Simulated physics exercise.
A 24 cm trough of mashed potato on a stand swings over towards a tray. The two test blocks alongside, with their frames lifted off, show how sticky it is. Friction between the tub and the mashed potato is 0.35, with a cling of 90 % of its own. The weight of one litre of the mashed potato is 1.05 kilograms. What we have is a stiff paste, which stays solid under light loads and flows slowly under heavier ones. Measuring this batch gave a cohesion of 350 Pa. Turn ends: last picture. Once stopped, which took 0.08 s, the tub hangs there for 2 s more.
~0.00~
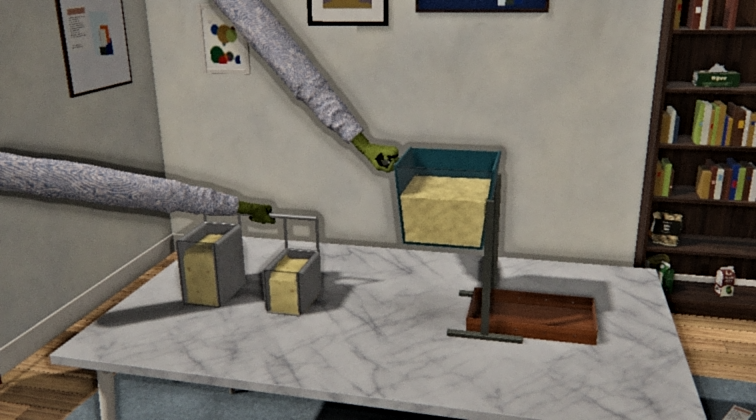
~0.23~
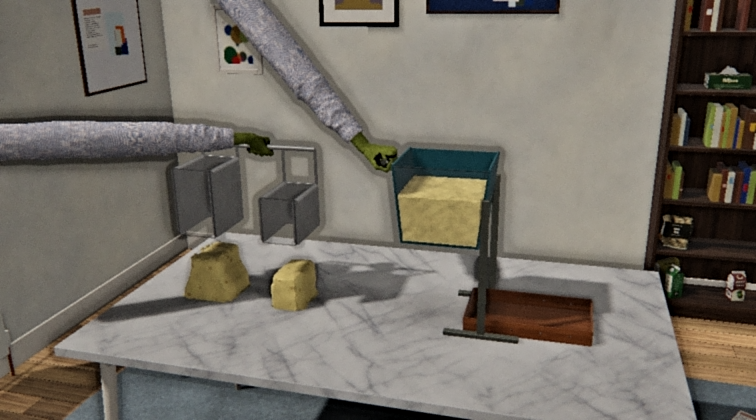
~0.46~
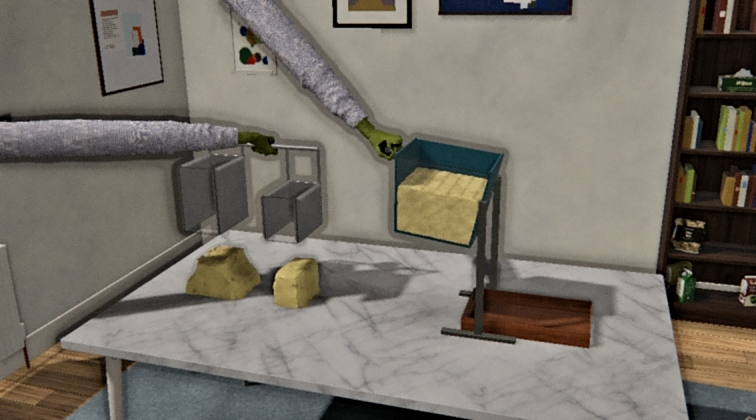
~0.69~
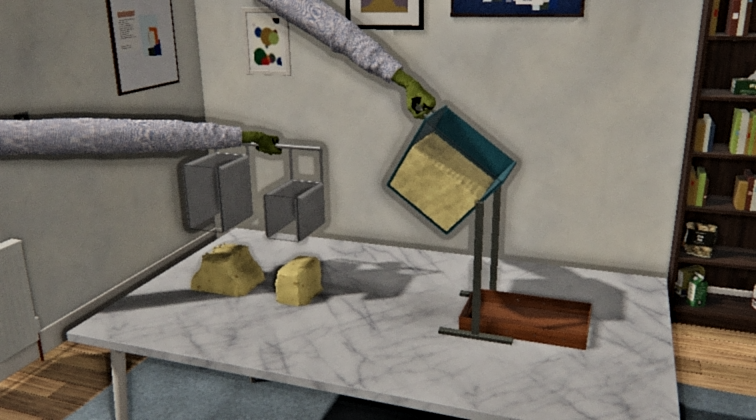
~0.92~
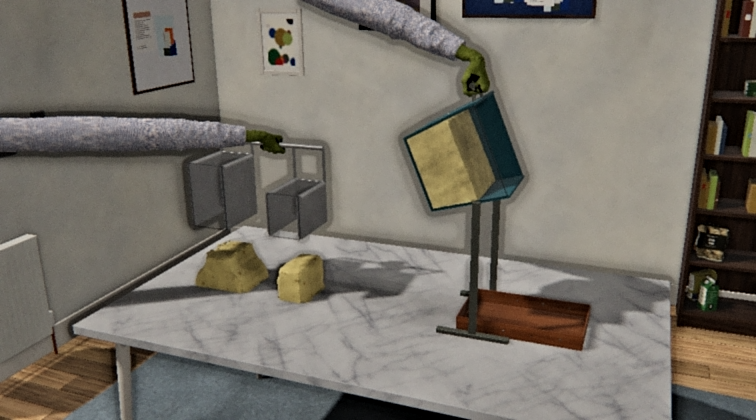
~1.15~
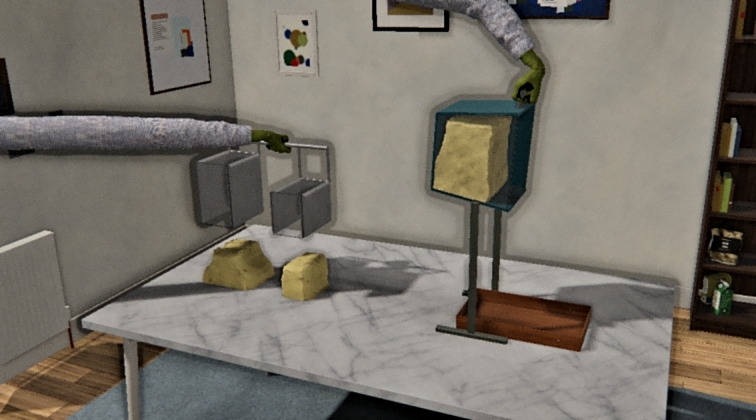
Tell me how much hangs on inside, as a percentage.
Near 47 %.
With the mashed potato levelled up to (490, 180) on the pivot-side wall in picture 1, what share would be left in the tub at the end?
I'd say close to 30 % stays in the tub.
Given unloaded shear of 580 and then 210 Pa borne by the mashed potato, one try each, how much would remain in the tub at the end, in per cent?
Roughly 60 % followed by roughly 35 %.
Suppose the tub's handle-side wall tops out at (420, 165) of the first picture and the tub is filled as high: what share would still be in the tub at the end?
About 75 per cent.
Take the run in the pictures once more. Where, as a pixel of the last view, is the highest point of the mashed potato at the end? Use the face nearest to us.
Somewhere near (455, 171) in the last view.
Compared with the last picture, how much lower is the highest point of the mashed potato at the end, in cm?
The top ends up some 15 cm below its level in the last picture.
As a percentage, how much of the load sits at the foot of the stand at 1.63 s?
By then close to 10 % is down.
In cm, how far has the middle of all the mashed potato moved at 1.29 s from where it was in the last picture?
Some 7 cm.
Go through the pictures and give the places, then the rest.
The first picture shows handle-side rim at (397, 166), tilt 0 degrees; crest of the mashed potato at (478, 200); block heights 20 cm, 13 cm (left to right).
The second picture shows handle-side rim at (394, 166), tilt 0 degrees; crest of the mashed potato at (474, 200); block heights 16 cm, 12 cm (left to right).
The third picture shows handle-side rim at (398, 155), tilt 7 degrees; crest of the mashed potato at (403, 186); block heights 14 cm, 12 cm (left to right).
The fourth picture shows handle-side rim at (427, 120), tilt 36 degrees; crest of the mashed potato at (416, 150); block heights 14 cm, 12 cm (left to right).
The fifth picture shows handle-side rim at (475, 105), tilt 68 degrees; crest of the mashed potato at (448, 123); block heights 14 cm, 12 cm (left to right).
The sixth picture shows handle-side rim at (519, 116), tilt 94 degrees; crest of the mashed potato at (451, 122); block heights 14 cm, 12 cm (left to right).
After 1.29 s, the tub is at 94 degrees and holds 96 %.
After 1.46 s, the tub is at 94 degrees and holds 57 %.
After 1.63 s, the tub is at 94 degrees and holds 47 %.
After 1.80 s, the tub is at 94 degrees and holds 47 %.
After 3.15 s, the tub is at 94 degrees and holds 47 %.
